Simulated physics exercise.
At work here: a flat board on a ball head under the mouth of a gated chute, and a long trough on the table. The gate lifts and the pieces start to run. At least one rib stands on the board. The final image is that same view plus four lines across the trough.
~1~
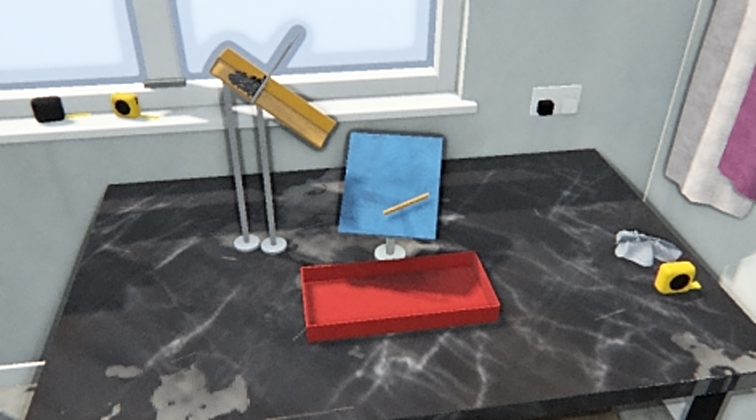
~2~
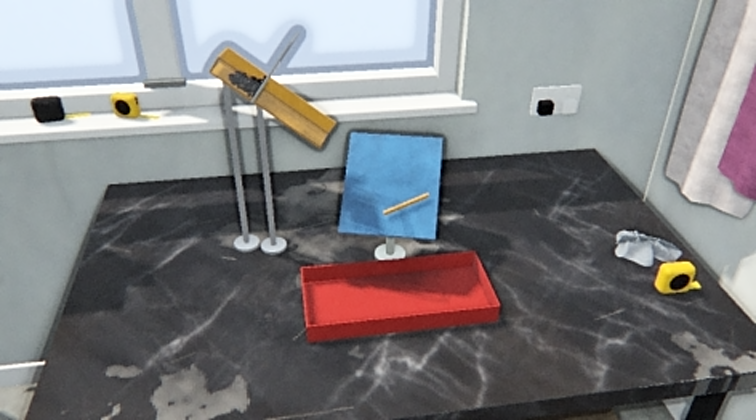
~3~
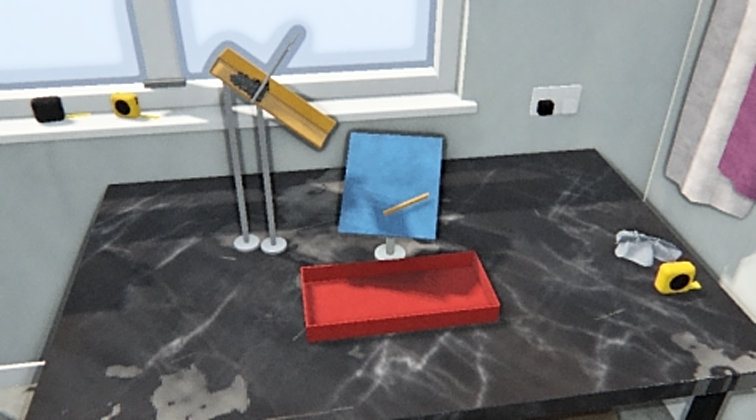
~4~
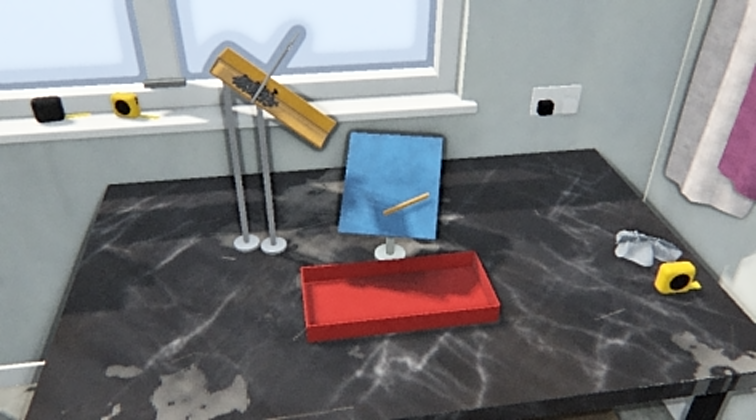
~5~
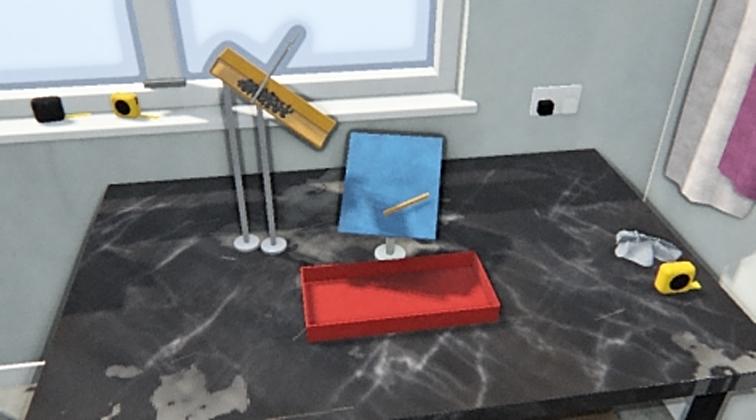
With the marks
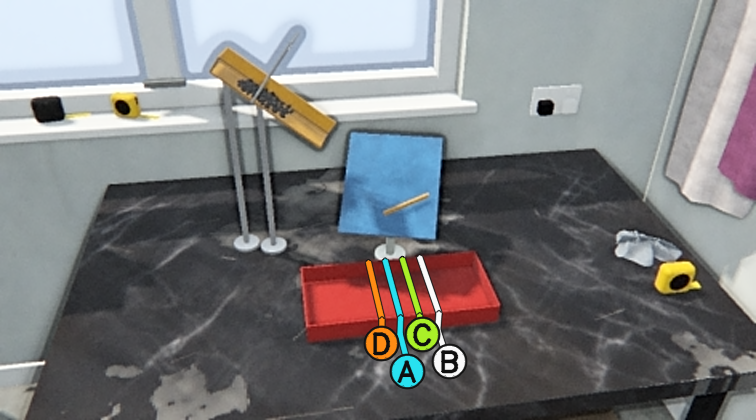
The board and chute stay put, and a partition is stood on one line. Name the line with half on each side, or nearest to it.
Best: D.
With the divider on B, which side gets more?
The left side.
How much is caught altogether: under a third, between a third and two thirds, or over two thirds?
Over two thirds.
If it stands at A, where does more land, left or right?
The left side.
On the marked copy, line A crosses the front rim at (400, 316); line B crosses the front rim at (438, 312); line C crosses the front rim at (419, 314); line D crosses the front rim at (381, 318).
Choosing A, of what is caught, almost all on the left of the divider, just a few on the right.
Choosing B, of what is caught, every piece on the left of the divider, not one piece on the right.
Choosing C, of what is caught, every piece on the left of the divider, not one piece on the right.
Choosing D, of what is caught, roughly half on the left of the divider, roughly half on the right.
